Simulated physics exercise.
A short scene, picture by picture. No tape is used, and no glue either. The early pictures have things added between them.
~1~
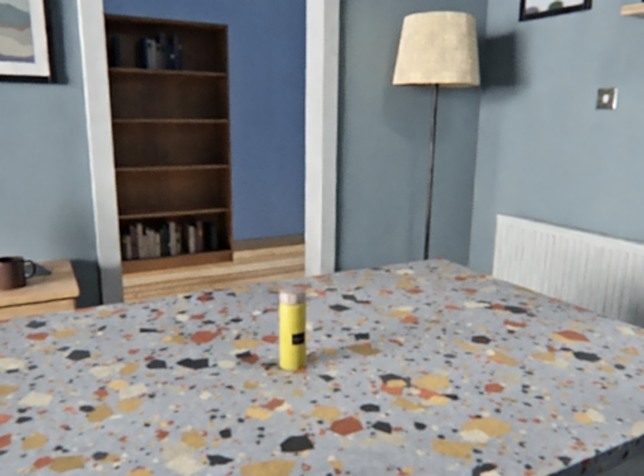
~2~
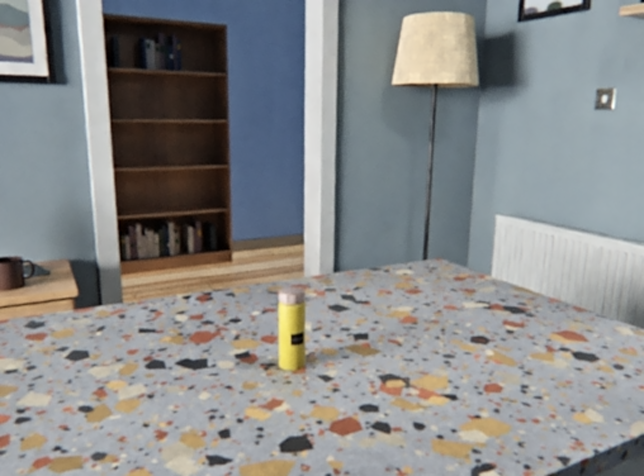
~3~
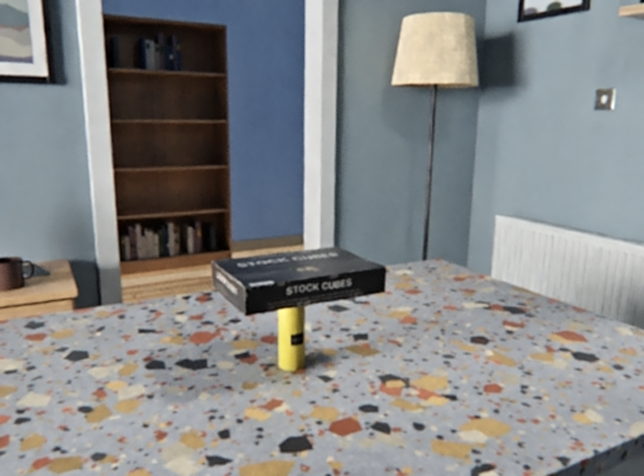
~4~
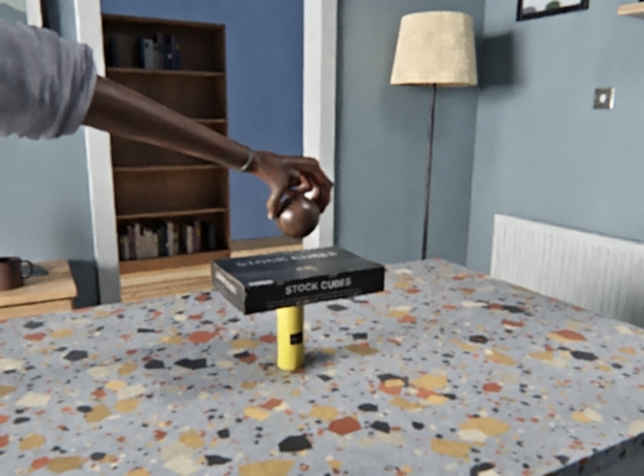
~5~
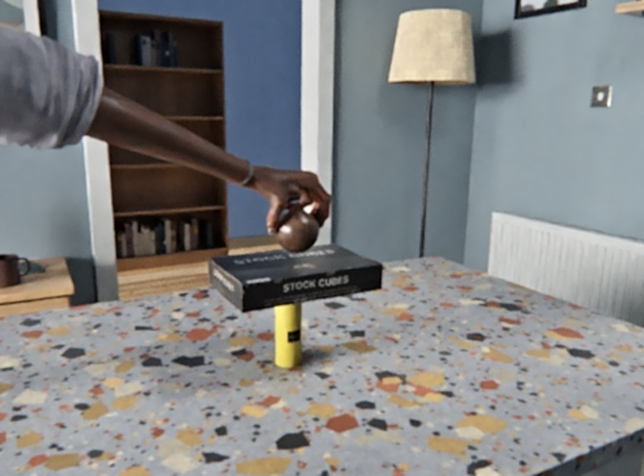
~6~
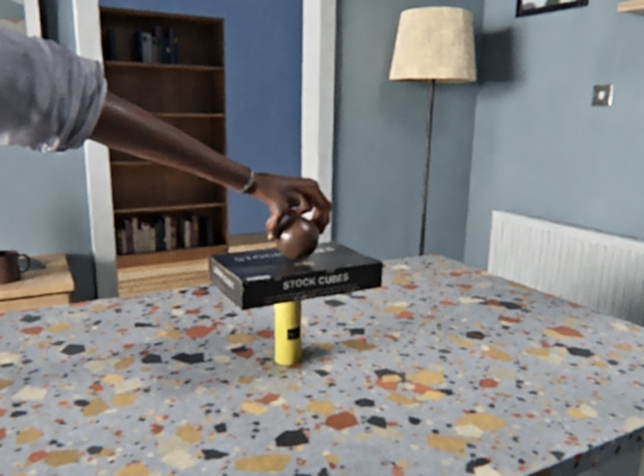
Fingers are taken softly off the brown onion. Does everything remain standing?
My guess is that nothing will drop.
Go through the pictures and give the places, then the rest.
In the first frame, the last thing is not in view yet; yellow shaker (293, 328).
In the second frame, the last thing is not in view yet; yellow shaker (292, 328).
In the third frame, the last thing is not in view yet; yellow shaker (292, 329).
In the fourth frame, coming down; brown onion (298, 216); yellow shaker (291, 328).
In the fifth frame, coming down; brown onion (297, 230); yellow shaker (289, 325).
In the sixth frame, set down, still held; brown onion (297, 237); yellow shaker (289, 323).
Then, 0.20 s past the last view, nothing moves.
Then, 0.40 s past the last view, brown onion resting near (297, 238).
Then, 1.00 s past the last view, brown onion resting near (298, 238).
Finally, all 3 still in place. Final places as the last picture's camera would see them, brown onion near (298, 238). The stack holds.
